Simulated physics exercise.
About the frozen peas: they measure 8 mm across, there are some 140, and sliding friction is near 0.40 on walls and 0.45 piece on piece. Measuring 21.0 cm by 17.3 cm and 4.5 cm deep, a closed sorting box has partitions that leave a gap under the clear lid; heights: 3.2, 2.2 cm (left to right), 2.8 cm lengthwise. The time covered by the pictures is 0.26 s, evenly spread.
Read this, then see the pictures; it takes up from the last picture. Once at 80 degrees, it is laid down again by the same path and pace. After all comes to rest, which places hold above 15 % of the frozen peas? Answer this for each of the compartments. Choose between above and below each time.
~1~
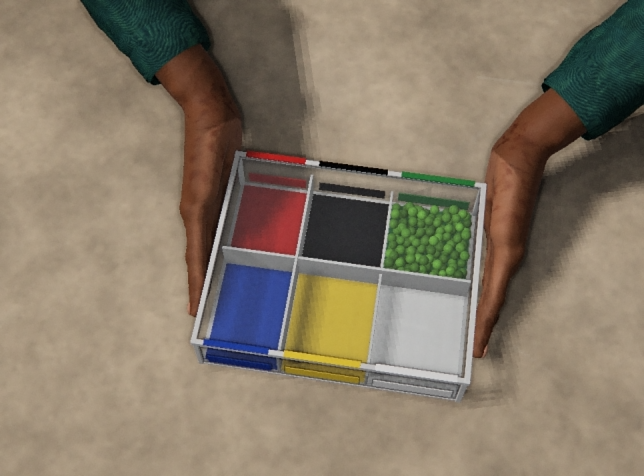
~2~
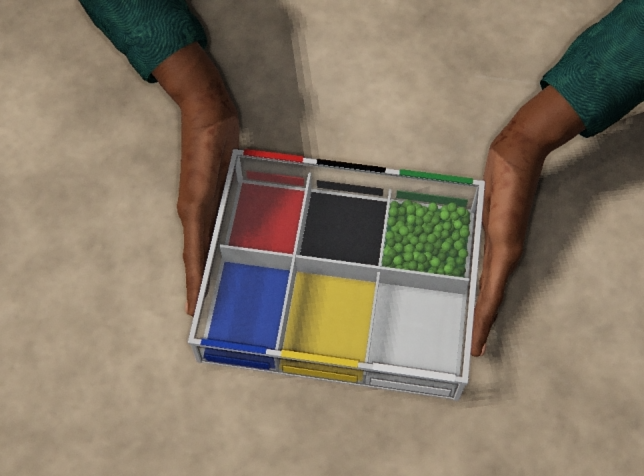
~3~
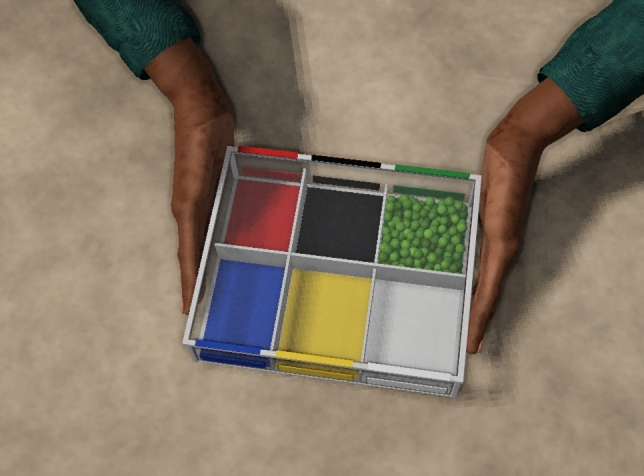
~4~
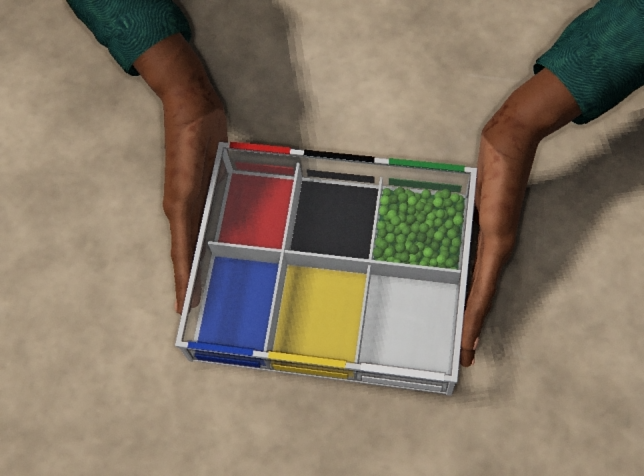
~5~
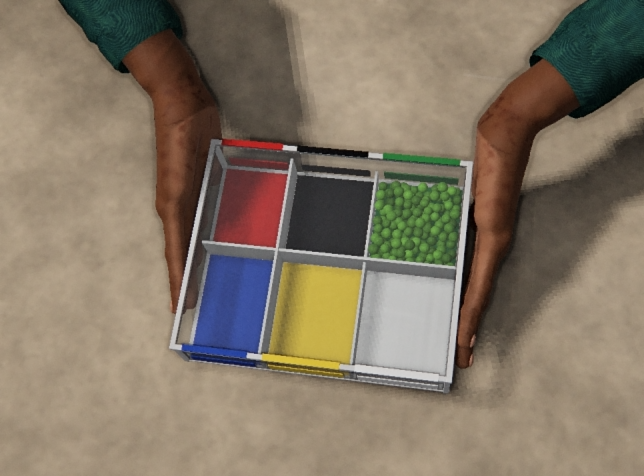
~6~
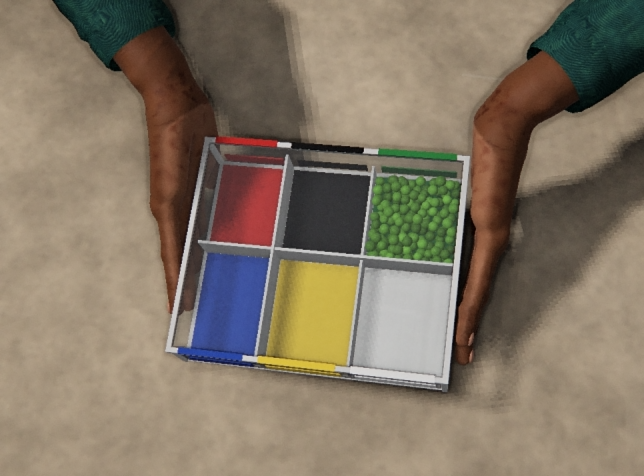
Red: Below, blue: Below, green: Above, yellow: Above, white: Below, black: Below.
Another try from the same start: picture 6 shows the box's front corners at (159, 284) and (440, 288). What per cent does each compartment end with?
Each compartment ends with, in per cent, red 5, blue 0, green 70, yellow 0, white 0 and black 25.
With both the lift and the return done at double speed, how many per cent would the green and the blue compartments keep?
Green 35 %, blue 10 %.
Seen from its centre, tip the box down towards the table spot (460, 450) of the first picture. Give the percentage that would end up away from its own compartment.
About 20 per cent.
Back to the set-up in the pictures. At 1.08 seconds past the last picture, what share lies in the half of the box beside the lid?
I'd put it at some 30 percent.
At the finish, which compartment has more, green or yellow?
Result: Green has more.
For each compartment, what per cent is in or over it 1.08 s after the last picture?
You'd find red at 0, blue at 0, green at 90, yellow at 5, white at 5 and black at 0 per cent.
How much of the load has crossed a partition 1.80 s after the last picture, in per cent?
Roughly 45 %.
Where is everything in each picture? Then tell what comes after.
The first picture shows box tilt 0 degrees, front corners at (197, 340) and (465, 379); green 100 %.
The second picture shows box tilt 1 degrees, front corners at (194, 340) and (462, 378).
The third picture shows box tilt 3 degrees, front corners at (189, 341) and (458, 377), lowest corner left front.
The fourth picture shows box tilt 6 degrees, front corners at (182, 342) and (452, 377), lowest corner left front.
The fifth picture shows box tilt 10 degrees, front corners at (176, 345) and (447, 377), lowest corner left front.
The sixth picture shows box tilt 14 degrees, front corners at (172, 348) and (443, 378), lowest corner left front; green 100 %.
Then, 1.08 s after the last picture, tilt 80 degrees; green 90 %, yellow 5 %, white 5 %.
Then, 1.80 s after the last picture, tilt 35 degrees; blue 5 %, green 55 %, yellow 30 %, white 5 %, black 5 %.
Then, 2.55 s after the last picture, tilt 0 degrees; blue 5 %, green 55 %, yellow 30 %, white 5 %, black 5 %.
In the end, red 0 %, blue 5 %, green 55 %, yellow 30 %, white 5 %, black 5 %.
